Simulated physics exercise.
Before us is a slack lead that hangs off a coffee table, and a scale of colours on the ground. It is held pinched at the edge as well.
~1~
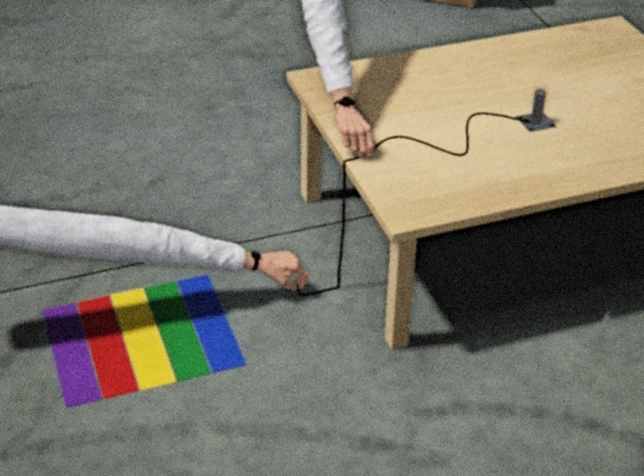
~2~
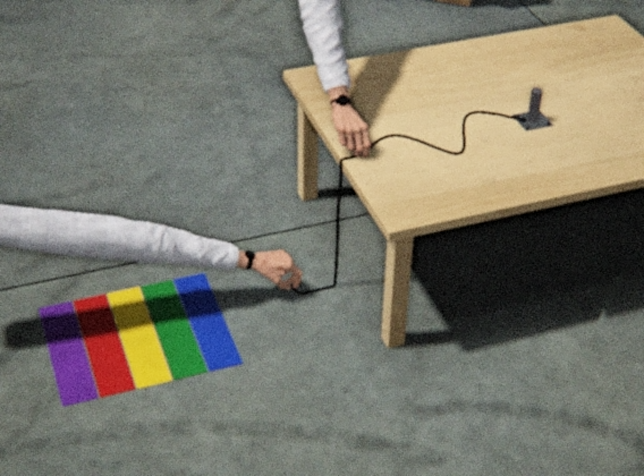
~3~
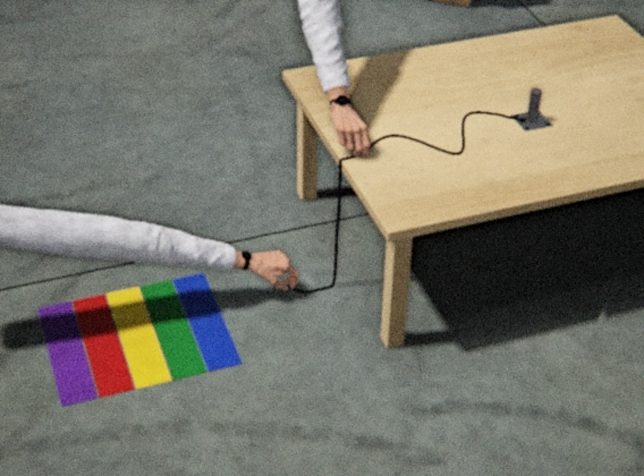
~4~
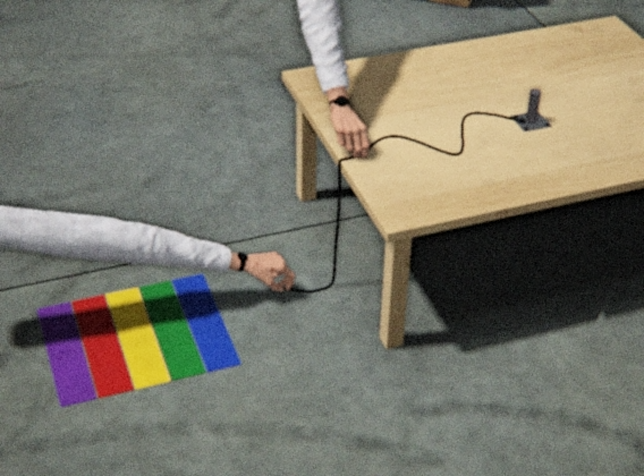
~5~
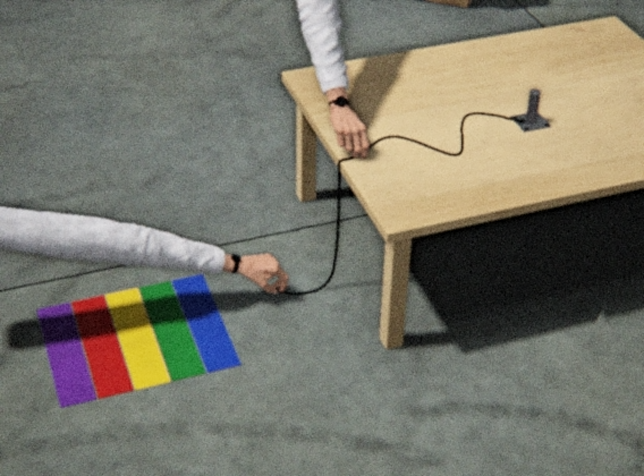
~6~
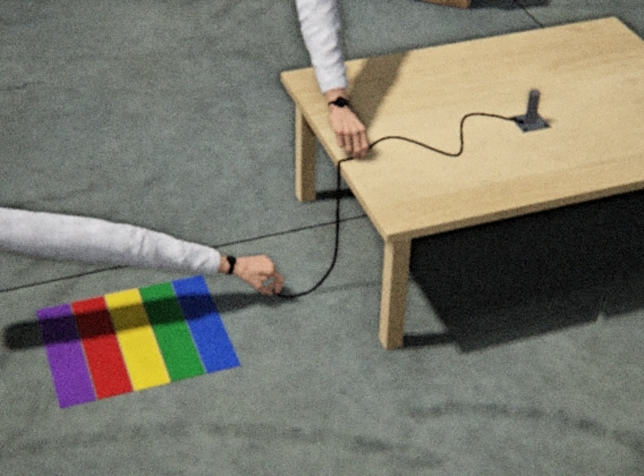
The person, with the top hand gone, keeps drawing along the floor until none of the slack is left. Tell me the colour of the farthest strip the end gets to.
The farthest it gets is red.
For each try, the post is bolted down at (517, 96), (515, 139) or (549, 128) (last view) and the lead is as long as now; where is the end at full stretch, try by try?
The first try gives (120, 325), the second (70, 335) and the third (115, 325).
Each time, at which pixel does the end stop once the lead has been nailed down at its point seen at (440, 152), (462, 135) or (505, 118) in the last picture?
Readings in order - (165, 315), (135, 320), (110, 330).
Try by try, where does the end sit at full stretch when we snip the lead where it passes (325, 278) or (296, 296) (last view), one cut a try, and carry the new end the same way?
Roughly (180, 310), then roughly (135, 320).
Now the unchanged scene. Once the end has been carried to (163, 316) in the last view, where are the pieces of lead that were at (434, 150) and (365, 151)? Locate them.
They sit at (379, 151) and (329, 199), in that order.
Soon after, end near (163, 316); over green.
After that, end near (123, 325); over yellow.
At the stop, end near (101, 330); over red. It halts on the red strip.
